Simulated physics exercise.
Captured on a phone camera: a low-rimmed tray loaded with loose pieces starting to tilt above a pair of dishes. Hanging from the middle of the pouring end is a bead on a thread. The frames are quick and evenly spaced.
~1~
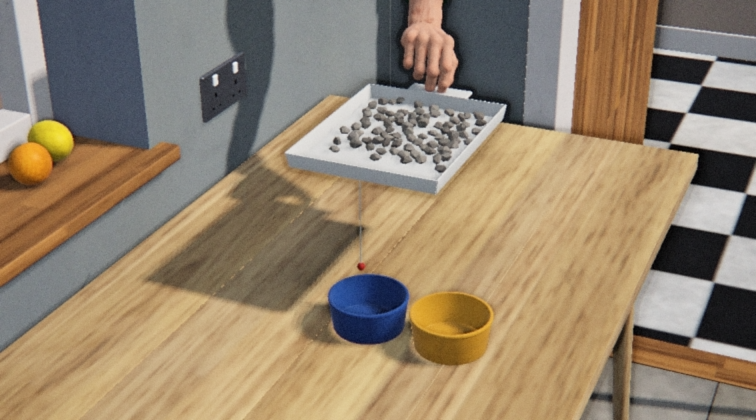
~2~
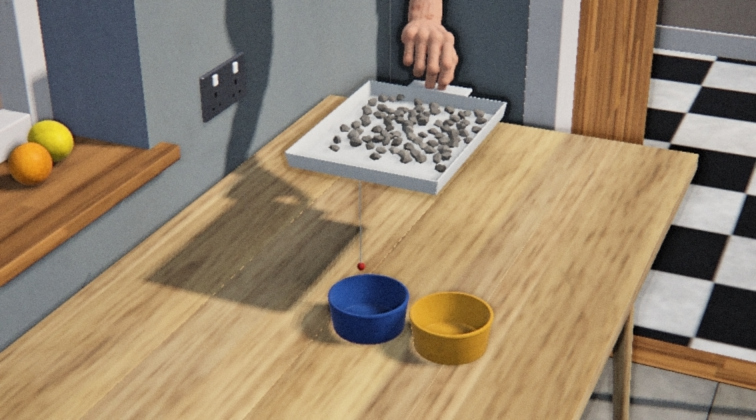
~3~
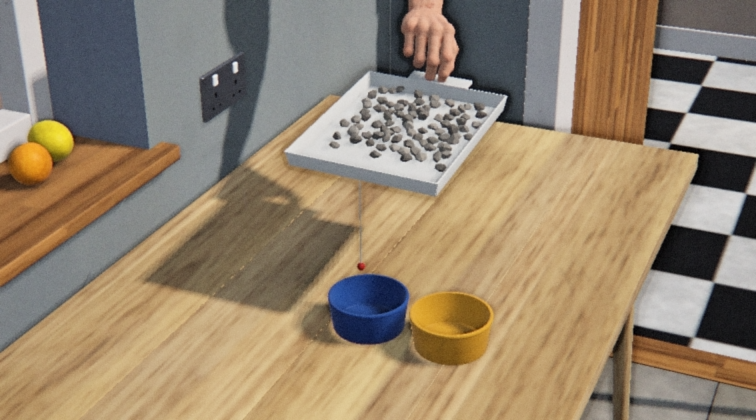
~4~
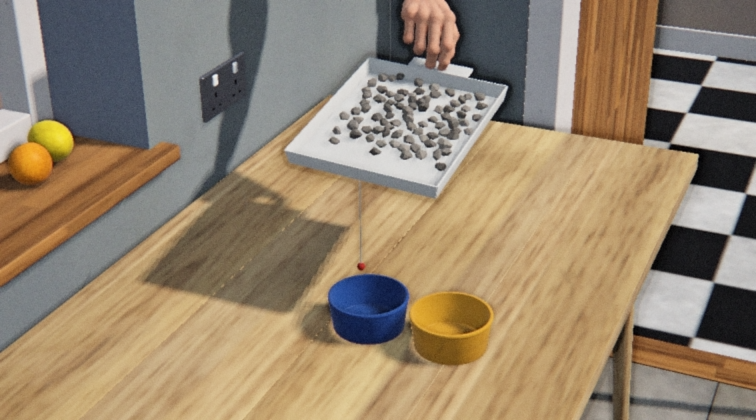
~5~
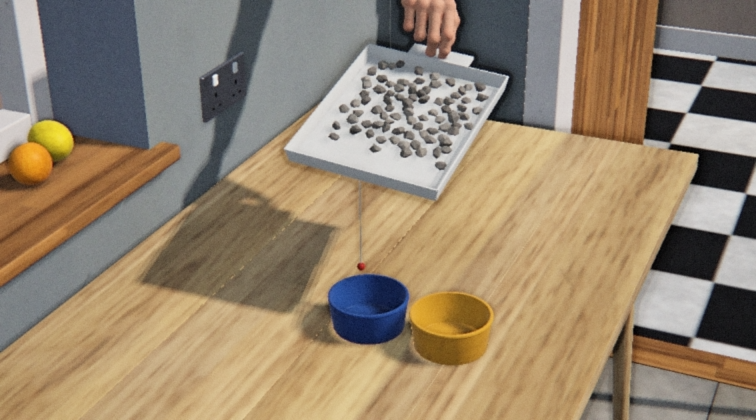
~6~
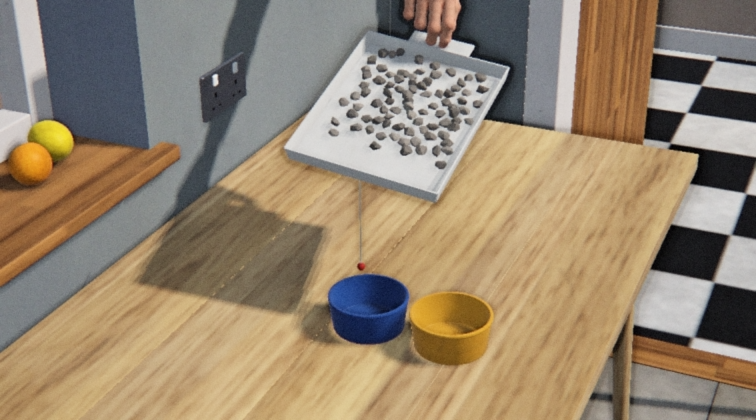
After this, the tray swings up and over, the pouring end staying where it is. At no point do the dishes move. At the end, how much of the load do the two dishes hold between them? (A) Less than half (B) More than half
B, more than half.
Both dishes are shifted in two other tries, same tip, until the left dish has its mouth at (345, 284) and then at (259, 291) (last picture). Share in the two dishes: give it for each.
First try: Roughly 80 per cent; second try: Roughly 10 per cent.
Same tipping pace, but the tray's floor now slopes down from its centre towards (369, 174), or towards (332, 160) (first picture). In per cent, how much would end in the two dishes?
Somewhere close to 50 % the first time, 0 % the second.
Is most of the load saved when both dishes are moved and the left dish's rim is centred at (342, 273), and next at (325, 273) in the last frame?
Result, first setup: A majority share; second setup: A majority share.
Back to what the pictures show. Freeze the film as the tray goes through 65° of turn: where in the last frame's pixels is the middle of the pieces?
Look close to (407, 176) in the last picture.
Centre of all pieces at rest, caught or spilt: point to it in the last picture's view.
Close to (404, 324) in the last view.
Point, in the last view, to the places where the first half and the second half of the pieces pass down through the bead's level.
The opening half passes (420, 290), the closing half (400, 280).
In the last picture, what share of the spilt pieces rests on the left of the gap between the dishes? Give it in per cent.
I'd guess close to 40 %.
Shortly afterwards, tray tipped steeply; all but a few on the tray; only a few in the right dish; a little in the air.
Next, tray tipped past a quarter turn; near a third on the tray; near a quarter in the right dish; near a quarter in the left dish; near a quarter outside both; a little in the air.
Some moments later, tray tipped past a quarter turn; near a third in the right dish; near a third in the left dish; near a third outside both.
In the end, tray tipped past a quarter turn; near a third in the right dish; near a third in the left dish; near a third outside both.
